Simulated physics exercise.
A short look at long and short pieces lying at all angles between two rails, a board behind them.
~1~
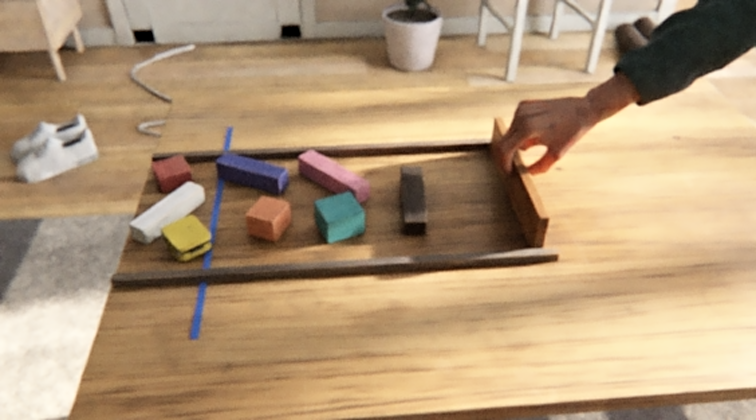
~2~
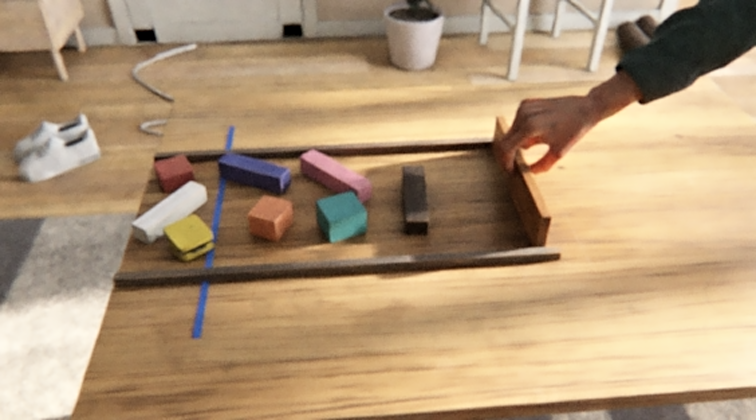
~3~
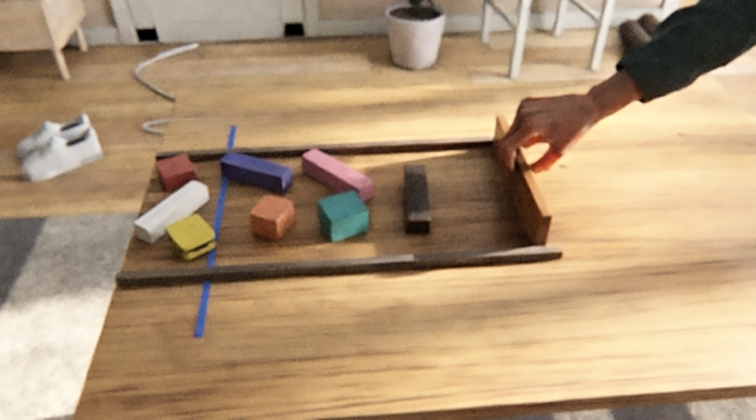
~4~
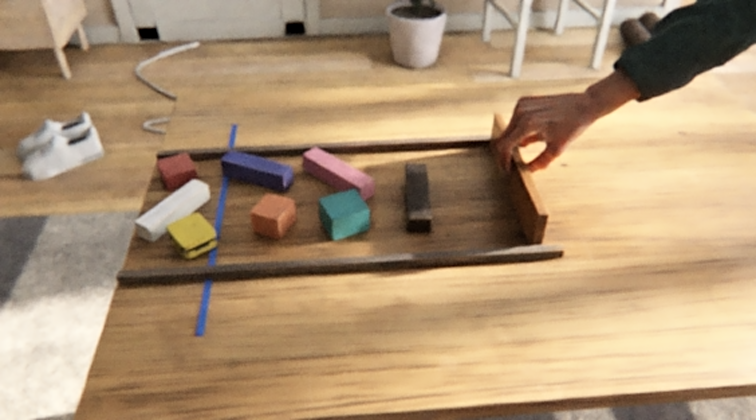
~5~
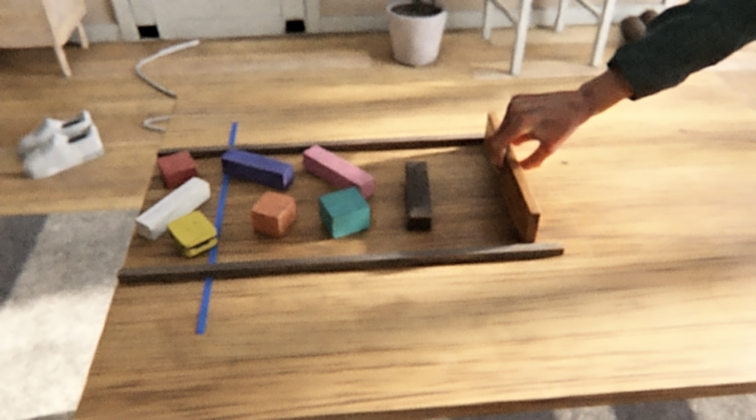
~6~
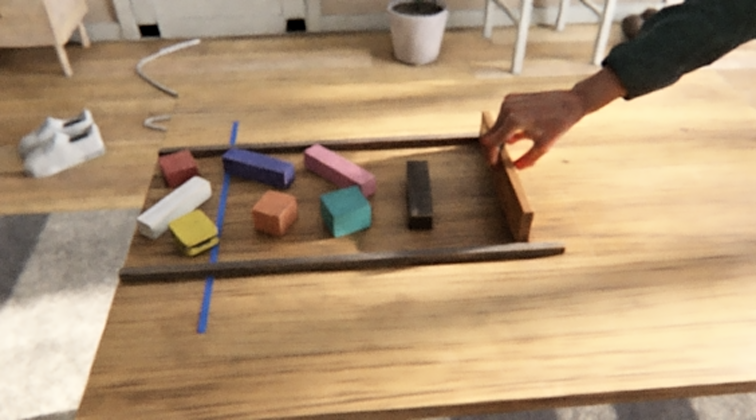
A hand in a dark green sleeve moves above a wooden floor or tabletop, seen from above at an angle in a bright room with white shoes and a potted plant. Between two dark rails lie red, white, yellow, blue, orange, pink, turquoise and black pieces, with blue tape crossing at left. Gripping the upright board at right, it holds nearly still, then slides it slightly left; the view barely shifts.
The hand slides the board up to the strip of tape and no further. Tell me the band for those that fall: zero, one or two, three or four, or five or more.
In the end the number that fall off is one or two.
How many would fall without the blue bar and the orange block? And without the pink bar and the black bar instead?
The counts: 0 and 0.
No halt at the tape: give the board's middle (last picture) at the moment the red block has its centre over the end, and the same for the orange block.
At (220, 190) for the red block; at (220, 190) for the orange block.
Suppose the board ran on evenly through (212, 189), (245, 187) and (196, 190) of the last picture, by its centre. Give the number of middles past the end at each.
It would be 3, 0 and 3.
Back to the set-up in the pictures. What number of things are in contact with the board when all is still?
That makes 1.
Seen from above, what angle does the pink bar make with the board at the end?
Near 5 degrees.
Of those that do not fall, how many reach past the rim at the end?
It comes to 3.
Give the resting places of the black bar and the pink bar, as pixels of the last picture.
The black bar at (209, 205), the pink bar at (192, 179).
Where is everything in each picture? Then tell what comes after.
In the first frame, red block (172, 174); white stick (169, 212); yellow case (188, 240); board (516, 179); tape (216, 212).
In the second frame, white stick (171, 211); pink bar (335, 176).
In the third frame, yellow case (192, 239); blue bar (256, 172).
In the fourth frame, red block (177, 171); turquoise block (344, 214).
In the fifth frame, white stick (174, 207); black bar (418, 194).
In the sixth frame, red block (179, 168); white stick (176, 207); yellow case (195, 235); board (503, 173); tape (222, 206).
Early on, none off yet; red block at rest near (179, 168); white stick at rest near (176, 207); yellow case at rest near (195, 235).
A while later, none off yet; red block at rest near (179, 168); white stick at rest near (176, 207); yellow case moving near (191, 236).
Finally, the number that fall off is one or two; lost, white stick.
